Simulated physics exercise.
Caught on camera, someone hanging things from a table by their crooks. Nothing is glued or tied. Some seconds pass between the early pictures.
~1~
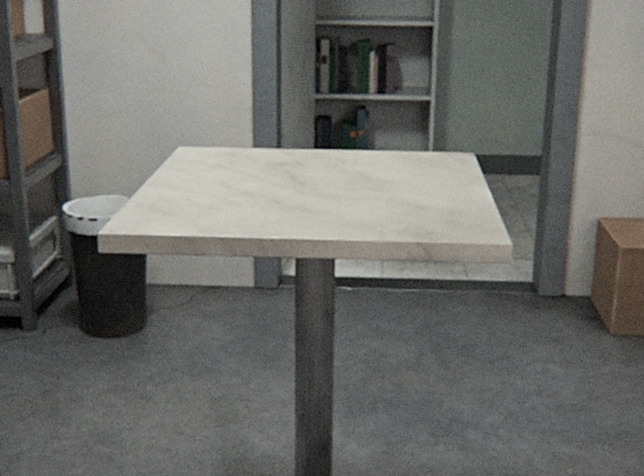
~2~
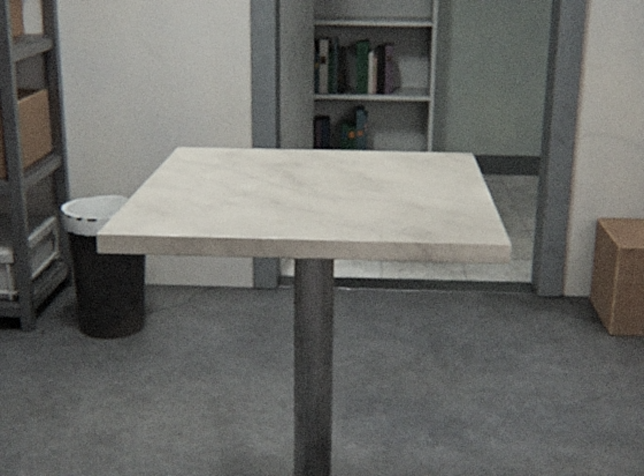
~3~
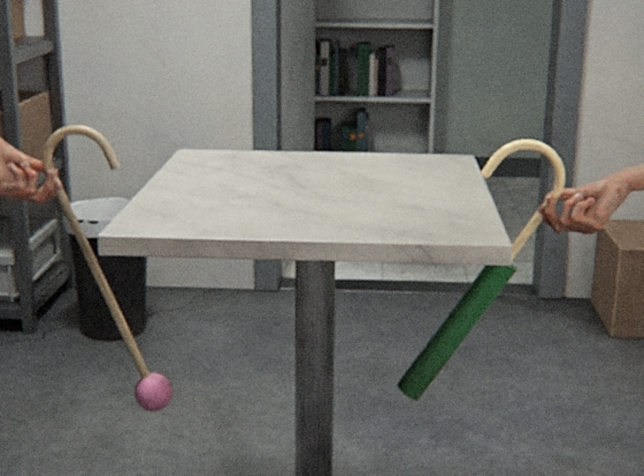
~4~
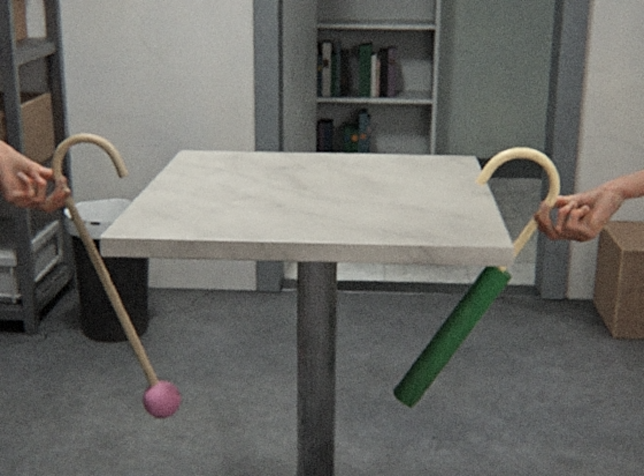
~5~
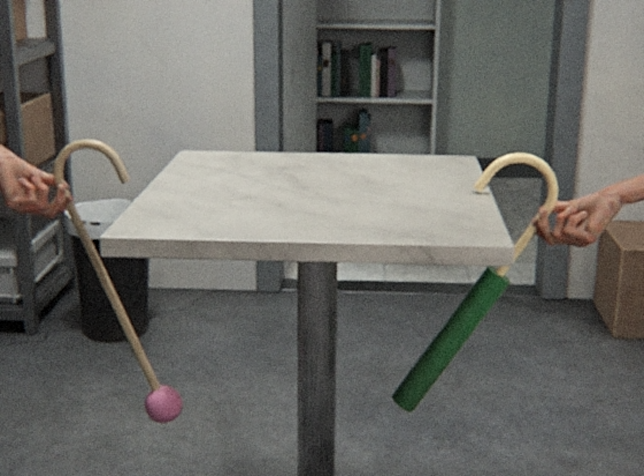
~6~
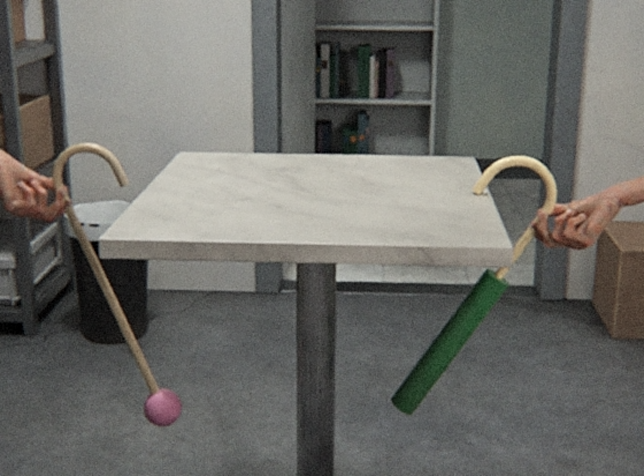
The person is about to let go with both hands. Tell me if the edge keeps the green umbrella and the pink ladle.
The green umbrella stays hooked on the edge and the pink ladle falls to the floor.
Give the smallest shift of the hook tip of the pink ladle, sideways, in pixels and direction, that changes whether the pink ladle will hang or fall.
Some 20 pixels, right.
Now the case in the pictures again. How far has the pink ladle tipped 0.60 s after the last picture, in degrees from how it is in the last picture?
Some 55 degrees.
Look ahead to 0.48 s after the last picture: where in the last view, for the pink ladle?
Its middle is close to (83, 456).
Then, 0.30 s after the last picture, green umbrella at rest near (458, 285); pink ladle down below near (137, 439).
Then, 0.48 s after the last picture, green umbrella at rest near (460, 285); pink ladle falling near (83, 456).
Then, 0.60 s after the last picture, green umbrella at rest near (460, 285); pink ladle falling.
At rest, the green umbrella hangs from the table, near (457, 284); the pink ladle slips off.
